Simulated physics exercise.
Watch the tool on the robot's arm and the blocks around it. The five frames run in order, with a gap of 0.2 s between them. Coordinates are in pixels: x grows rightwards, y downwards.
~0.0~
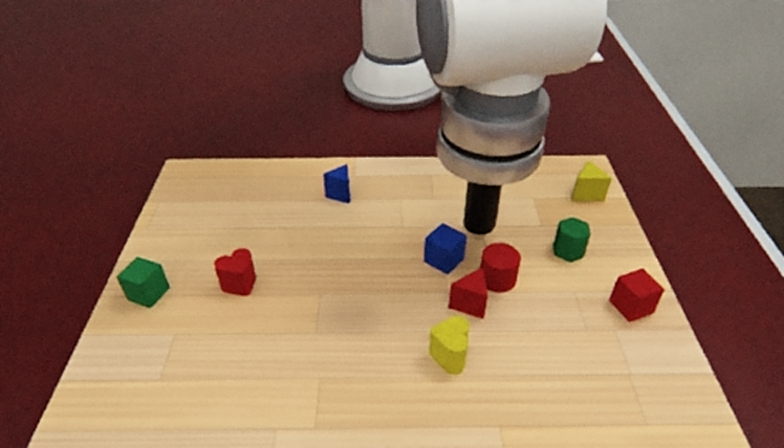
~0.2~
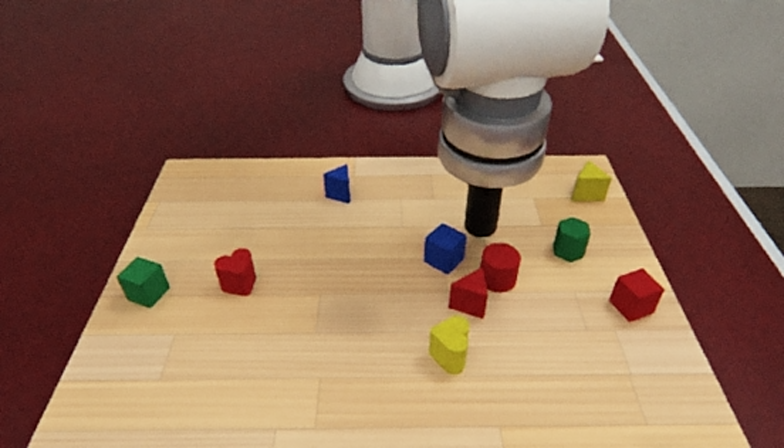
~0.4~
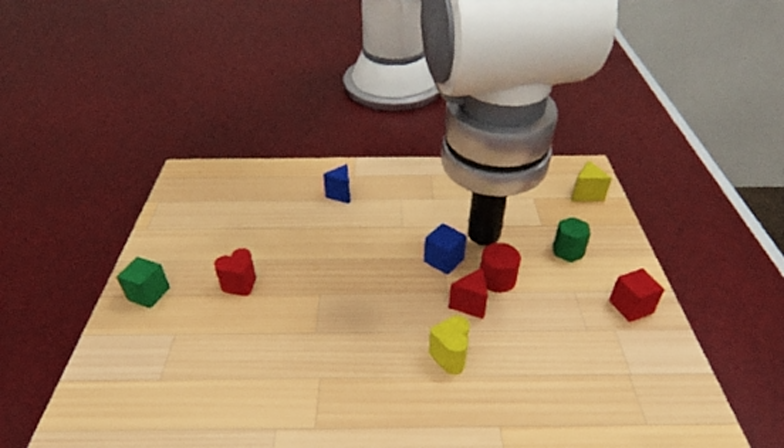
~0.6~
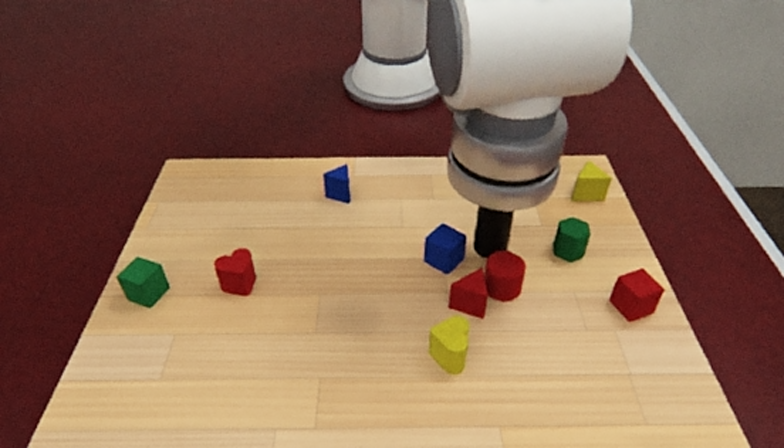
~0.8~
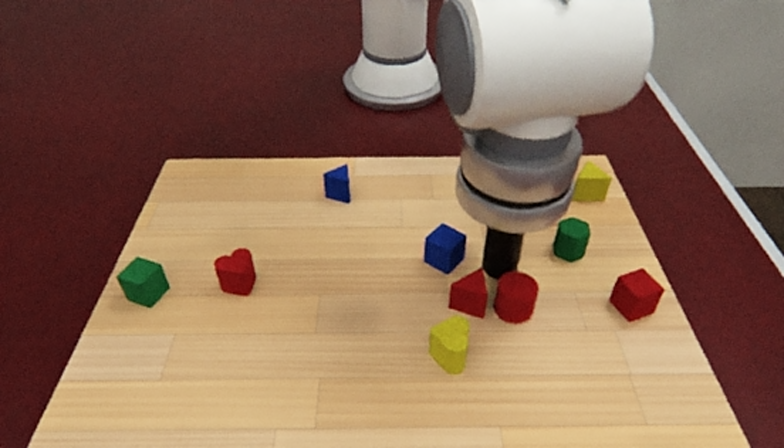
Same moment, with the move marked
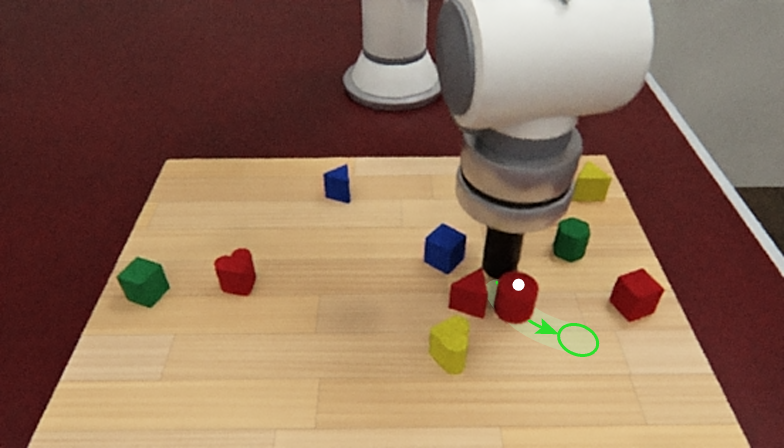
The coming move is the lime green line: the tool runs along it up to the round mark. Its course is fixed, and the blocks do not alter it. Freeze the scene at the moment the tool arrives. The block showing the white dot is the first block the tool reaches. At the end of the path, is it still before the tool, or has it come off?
It slips out to the side or back.
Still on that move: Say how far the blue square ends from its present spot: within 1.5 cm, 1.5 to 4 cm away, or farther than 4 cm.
It is going to finish within 1.5 cm of where it is now.
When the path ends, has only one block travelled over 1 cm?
Yes
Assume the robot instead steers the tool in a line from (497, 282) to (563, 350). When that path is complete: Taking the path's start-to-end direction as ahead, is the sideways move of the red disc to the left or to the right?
Picture yourself facing from the start of the path to its end: The red disc moves off to your right.
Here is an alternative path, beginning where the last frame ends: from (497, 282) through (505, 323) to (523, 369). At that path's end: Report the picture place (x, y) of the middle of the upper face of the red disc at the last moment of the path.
It should be at about (573, 357).
The line goes from (497, 282) by way of (513, 307) and (541, 327) to (578, 340); the dot is on the red disc.
On the path given first. One third of the way, tool at (517, 294); red disc at (538, 314).
Two thirds of the way, tool at (546, 314); red disc at (558, 337).
At the end, tool at (583, 326); blue square unmoved; red triangular block unmoved; red disc at (569, 345).
